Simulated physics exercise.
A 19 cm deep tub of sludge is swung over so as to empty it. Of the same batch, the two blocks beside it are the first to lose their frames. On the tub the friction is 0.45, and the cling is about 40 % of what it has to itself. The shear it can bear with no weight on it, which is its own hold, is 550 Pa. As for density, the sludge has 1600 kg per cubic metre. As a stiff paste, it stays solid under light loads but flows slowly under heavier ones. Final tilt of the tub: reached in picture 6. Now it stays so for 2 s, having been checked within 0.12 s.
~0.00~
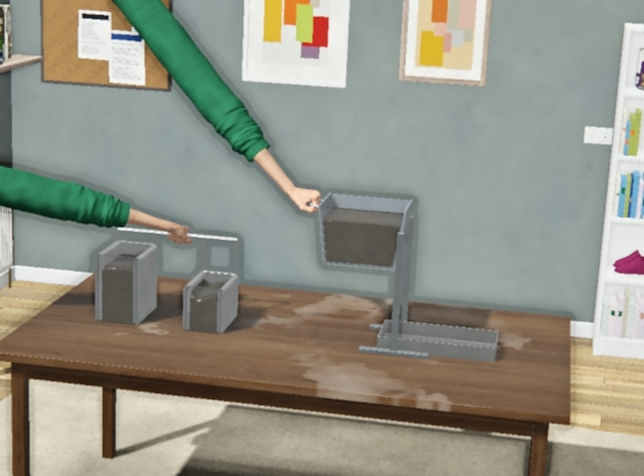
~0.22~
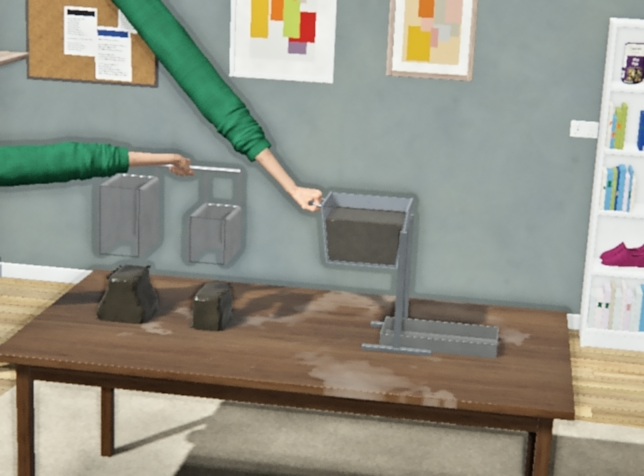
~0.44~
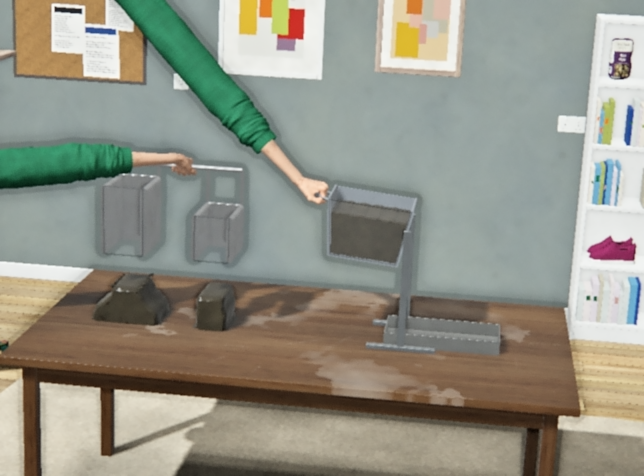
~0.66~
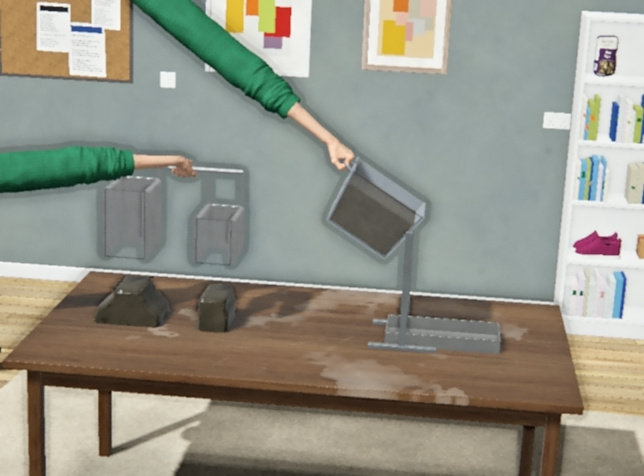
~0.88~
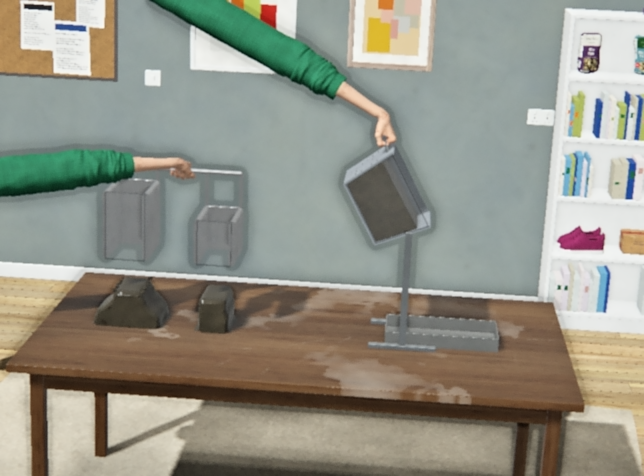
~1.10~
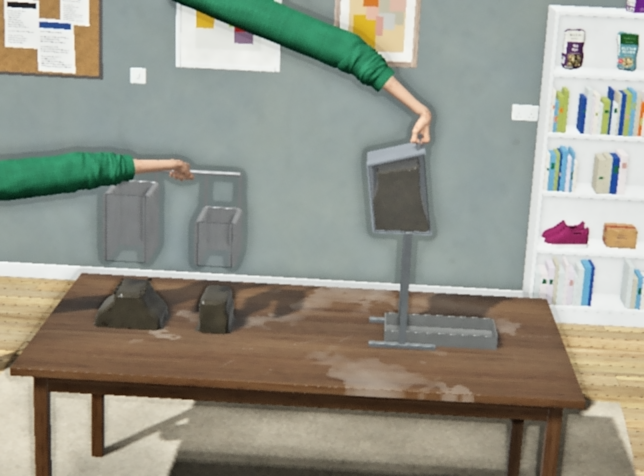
The video shows a green-sleeved arm lifting grey moulds off two dark blocks on a wooden table, the left one slumping, before another hand swings a stand-mounted tub of sludge rightward onto its side, the sludge staying inside.
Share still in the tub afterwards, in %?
43 %.
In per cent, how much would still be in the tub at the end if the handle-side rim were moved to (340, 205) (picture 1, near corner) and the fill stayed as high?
Near 65 per cent.
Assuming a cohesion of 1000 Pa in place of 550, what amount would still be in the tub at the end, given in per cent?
In that case close to 80 in a hundred.
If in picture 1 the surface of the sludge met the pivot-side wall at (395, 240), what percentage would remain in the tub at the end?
90 %.
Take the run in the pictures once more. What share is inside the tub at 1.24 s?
Near 85 %.
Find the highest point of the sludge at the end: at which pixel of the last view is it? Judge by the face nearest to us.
Somewhere near (390, 205) in the last view.
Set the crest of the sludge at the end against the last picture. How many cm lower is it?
14 cm or so.
By 1.24 s, the tub is at 82 degrees and holds 83 %.
By 1.41 s, the tub is at 82 degrees and holds 54 %.
By 1.58 s, the tub is at 82 degrees and holds 44 %.
By 1.75 s, the tub is at 82 degrees and holds 43 %.
By 3.10 s, at the end, the tub is at 82 degrees and holds 43 %.
